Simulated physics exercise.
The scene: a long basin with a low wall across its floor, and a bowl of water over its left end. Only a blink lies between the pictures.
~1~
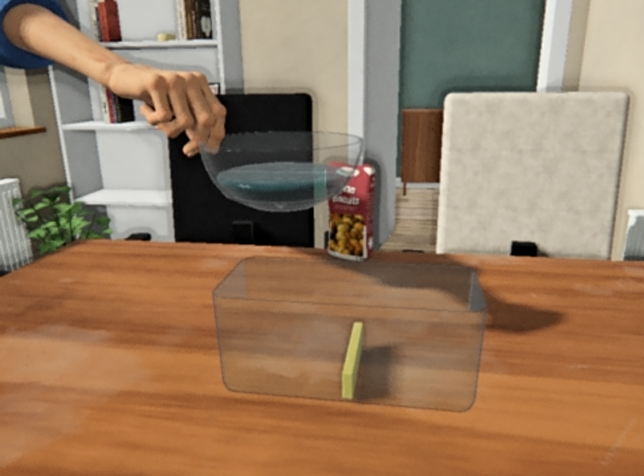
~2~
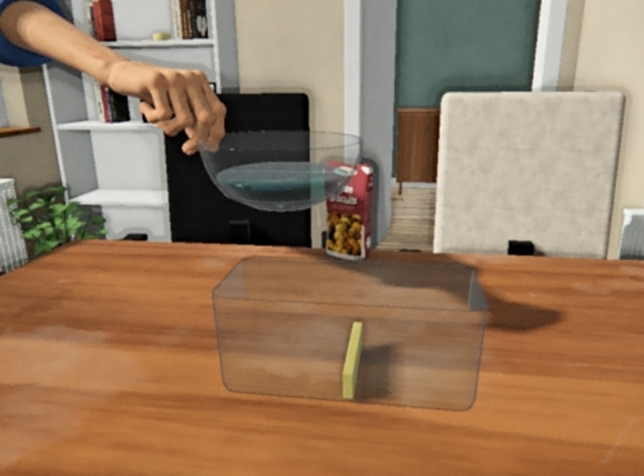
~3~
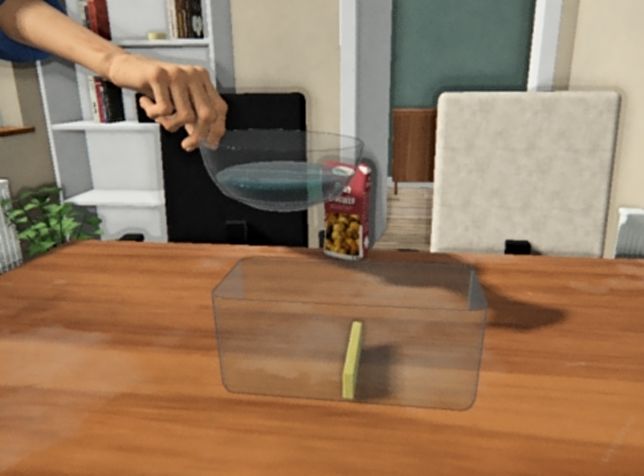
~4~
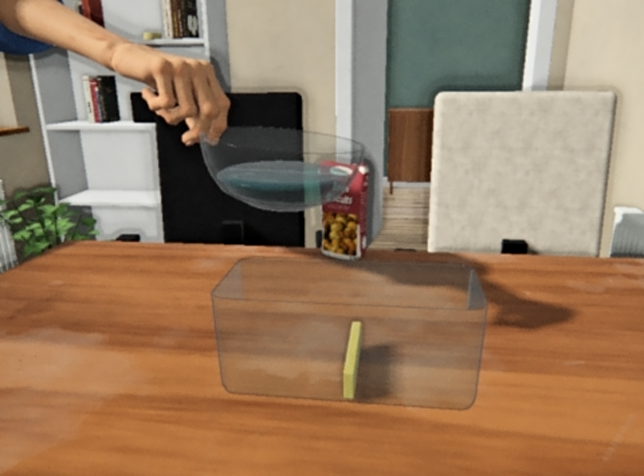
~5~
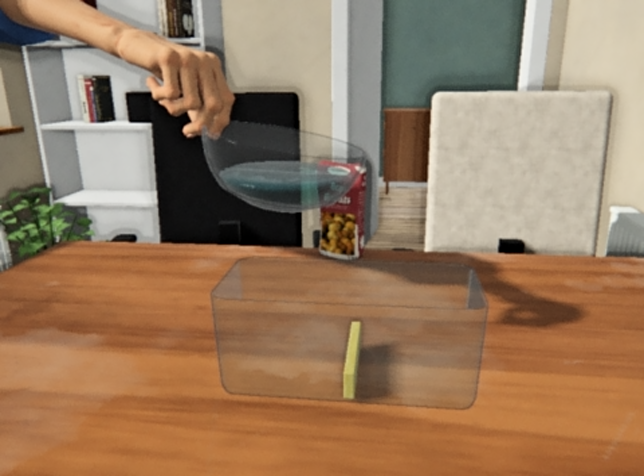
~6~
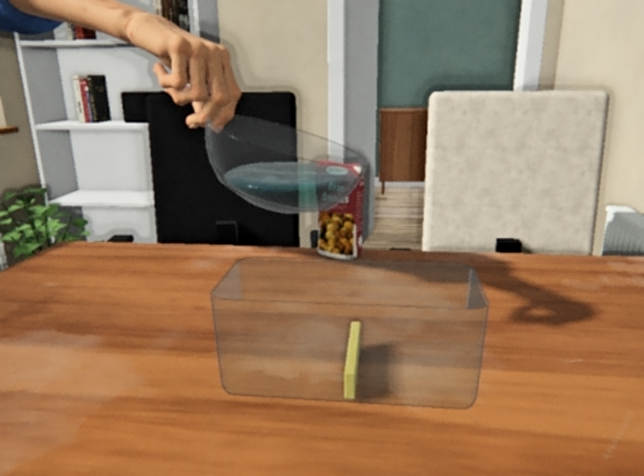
A hand held a clear bowl of bluish water above a see-through basin with a low yellowish wall inside, on a wooden table, and gradually tilted the bowl down toward the right.
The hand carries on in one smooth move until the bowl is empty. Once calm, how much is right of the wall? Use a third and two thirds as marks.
It comes to more than two thirds.
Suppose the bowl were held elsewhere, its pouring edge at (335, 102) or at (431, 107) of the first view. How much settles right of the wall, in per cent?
About 75 and 70 per cent.
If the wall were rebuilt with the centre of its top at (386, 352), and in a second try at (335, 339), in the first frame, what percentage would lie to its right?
Roughly 60 per cent, and 95 per cent.
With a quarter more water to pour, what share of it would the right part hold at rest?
Some 90 per cent.
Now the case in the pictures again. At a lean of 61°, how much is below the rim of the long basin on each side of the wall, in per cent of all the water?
Near 0 on the left, 15 on the right.
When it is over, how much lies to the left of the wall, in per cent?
About 10 per cent.
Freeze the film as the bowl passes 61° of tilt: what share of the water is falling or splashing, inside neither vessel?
About 25 per cent.
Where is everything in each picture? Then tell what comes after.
In the first frame, it leans 0°; its right rim is at (362, 142); the water meets the walls at (221, 171) and (351, 174); the long basin's rim runs from (229, 276) to (480, 289); the wall's top is at (354, 347).
In the second frame, it leans 1°; its right rim is at (362, 143); the water meets the walls at (220, 171) and (351, 174).
In the third frame, it leans 3°; its right rim is at (363, 146); the water meets the walls at (221, 170) and (350, 175).
In the fourth frame, it leans 6°; its right rim is at (364, 150); the water meets the walls at (221, 169) and (352, 175).
In the fifth frame, it leans 11°; its right rim is at (365, 157); the water meets the walls at (223, 169) and (355, 175).
In the sixth frame, it leans 17°; its right rim is at (366, 165); the water meets the walls at (227, 170) and (358, 174).
A moment on, the bowl is tipped part way and 59 per cent is still to pour, 0 is left of the wall and 16 right of it.
Next, the bowl is tipped on its side and 6 per cent is still to pour, 4 is left of the wall and 81 right of it.
Then the bowl is tipped on its side and 0 per cent is still to pour, 9 is left of the wall and 90 right of it.
Later the bowl is tipped on its side and 0 per cent is still to pour, 9 is left of the wall and 90 right of it.
In the end 9 per cent lies left of the wall, 90 right of it and 1 outside.
